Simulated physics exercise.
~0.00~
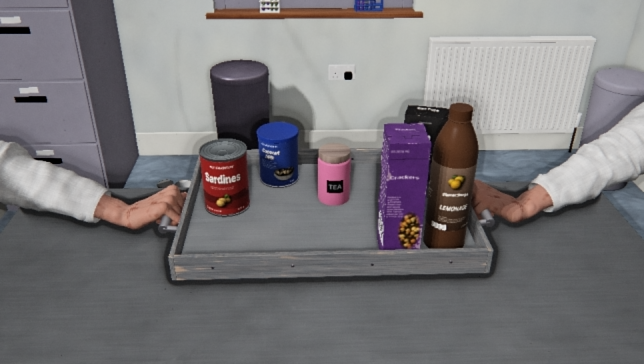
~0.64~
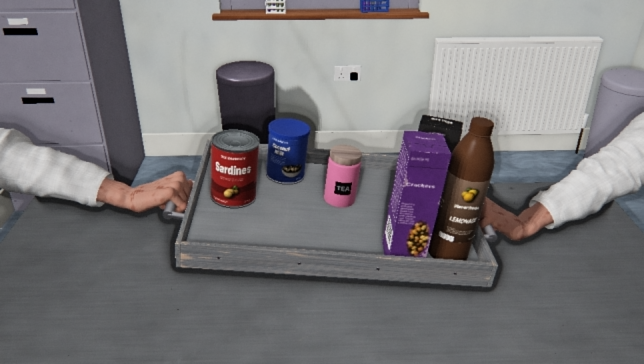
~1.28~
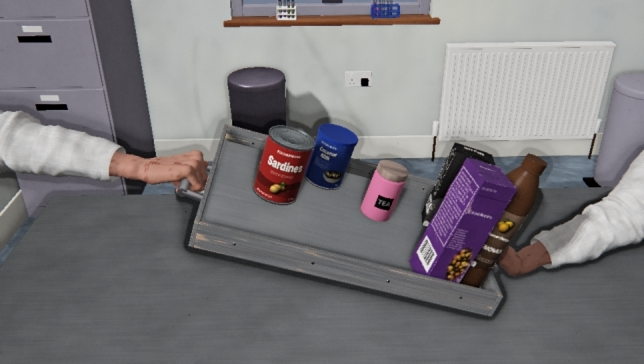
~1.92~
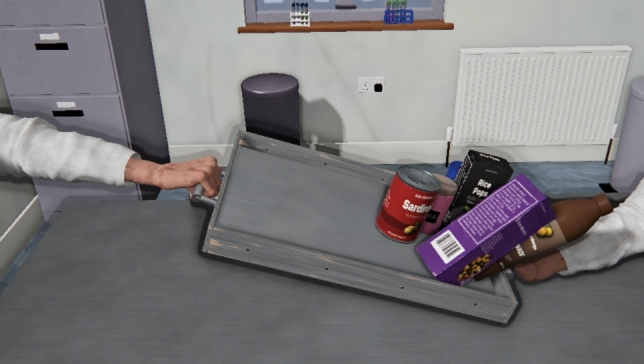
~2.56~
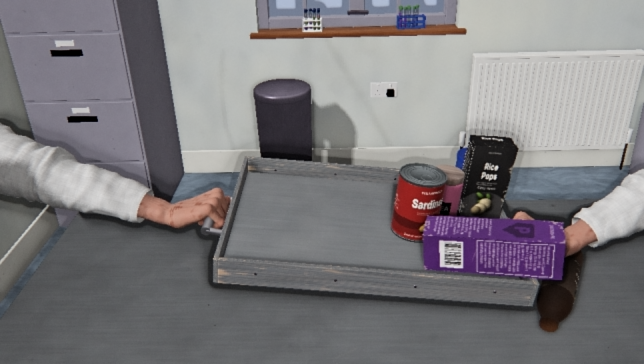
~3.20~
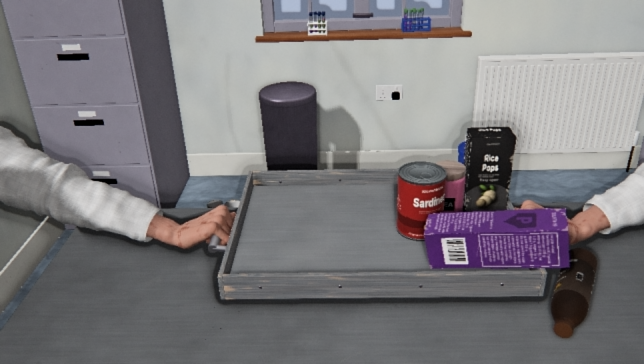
A grey serving tray, held at each end by a hand above a dark table, carries a red sardine tin, a blue tin, a pink tea jar, a purple carton, a black carton and a brown bottle. Its right edge dips slightly, then steeply. The tins and jar slide right and bunch against the cartons, while the bottle and purple carton lean over. The bottle topples off the right end and the purple carton falls onto its side. The hands level the tray, leaving that carton lying aboard, the tins and jar upright and crowded right, and the bottle off the tray.
